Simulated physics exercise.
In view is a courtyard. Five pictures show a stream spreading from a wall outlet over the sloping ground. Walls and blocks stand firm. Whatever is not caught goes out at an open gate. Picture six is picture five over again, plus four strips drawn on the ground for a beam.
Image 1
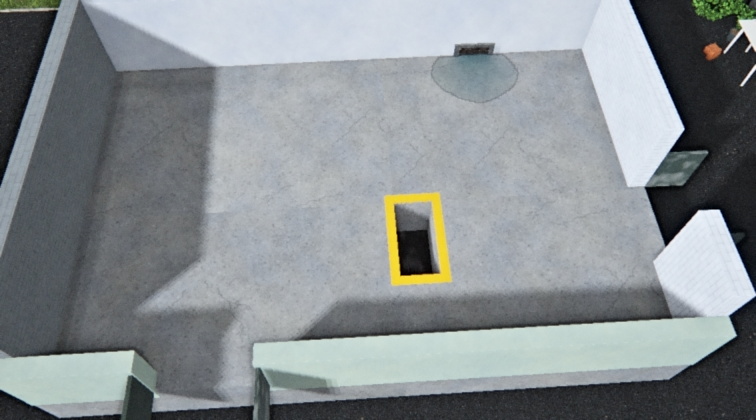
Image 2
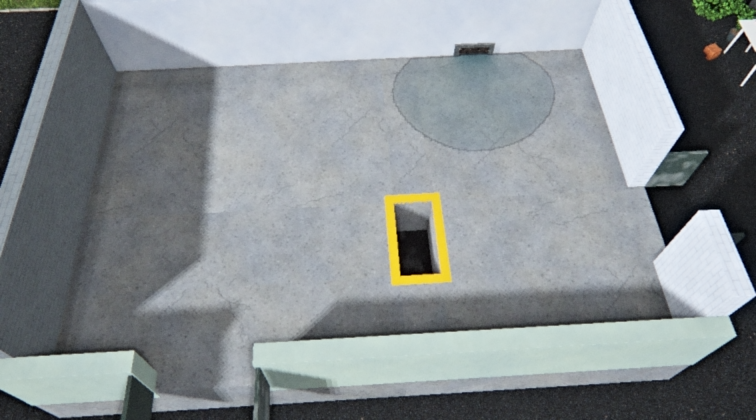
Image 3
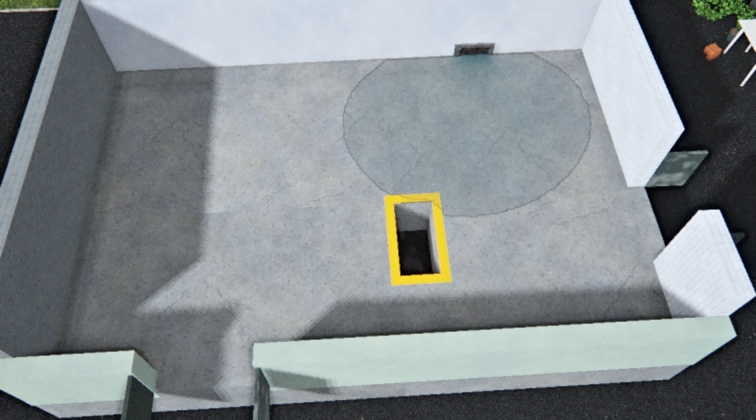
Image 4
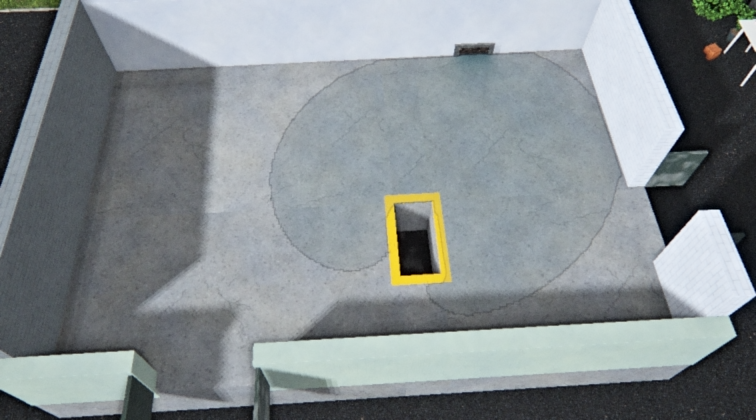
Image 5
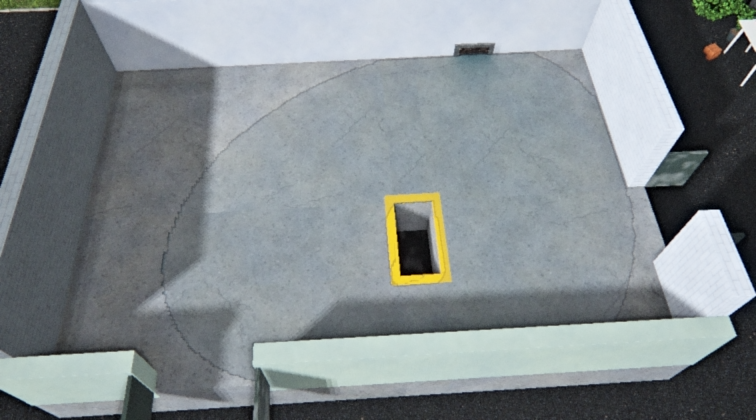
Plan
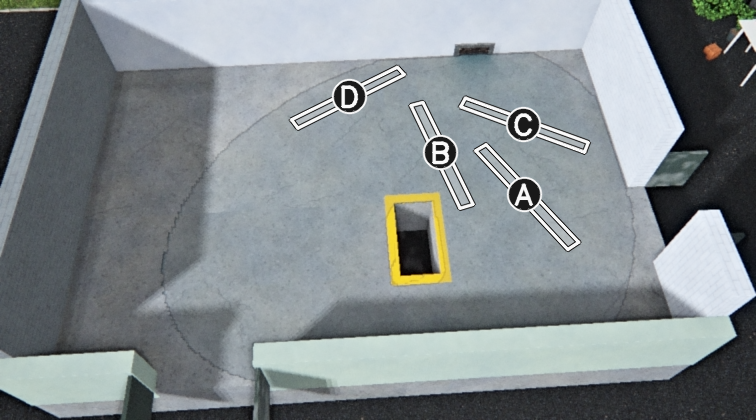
The video shows a walled courtyard where a sheet of water spreads from an outfall at the back wall, widening across the floor, reaching and surrounding the yellow-edged drain, then extending further left and toward the front wall.
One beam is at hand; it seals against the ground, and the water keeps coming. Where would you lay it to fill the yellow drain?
Take D.
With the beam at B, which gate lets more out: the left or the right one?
More leaves on the left.
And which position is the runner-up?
It is A.
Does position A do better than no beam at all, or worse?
It is worse.
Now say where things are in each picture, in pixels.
Outfall at (474, 50); yellow drain at (417, 237); open gate at (211, 369); open gate at (640, 223); 3 % of the ground under water, visible out to (492, 93); yellow drain still dry, in the first frame.
In the second frame, 10 % of the ground under water, visible out to (463, 143); yellow drain still dry.
In the third frame, 23 % of the ground under water, visible out to (492, 211); yellow drain still dry.
In the fourth frame, 40 % of the ground under water, visible out to (453, 302); yellow drain taking water.
In the fifth frame, 62 % of the ground under water, visible out to (192, 309); yellow drain taking water.
In white, A from (480, 147) to (573, 245); B from (416, 104) to (466, 206); C from (463, 102) to (586, 147); D from (294, 123) to (400, 70).
Choosing A, about 21 % of the stream goes into the yellow drain, about 76 % out by the gates.
Choosing B, about 8 % of the stream goes into the yellow drain, about 90 % out by the gates.
Choosing C, about 9 % of the stream goes into the yellow drain, about 86 % out by the gates.
Choosing D, about 29 % of the stream goes into the yellow drain, about 68 % out by the gates.
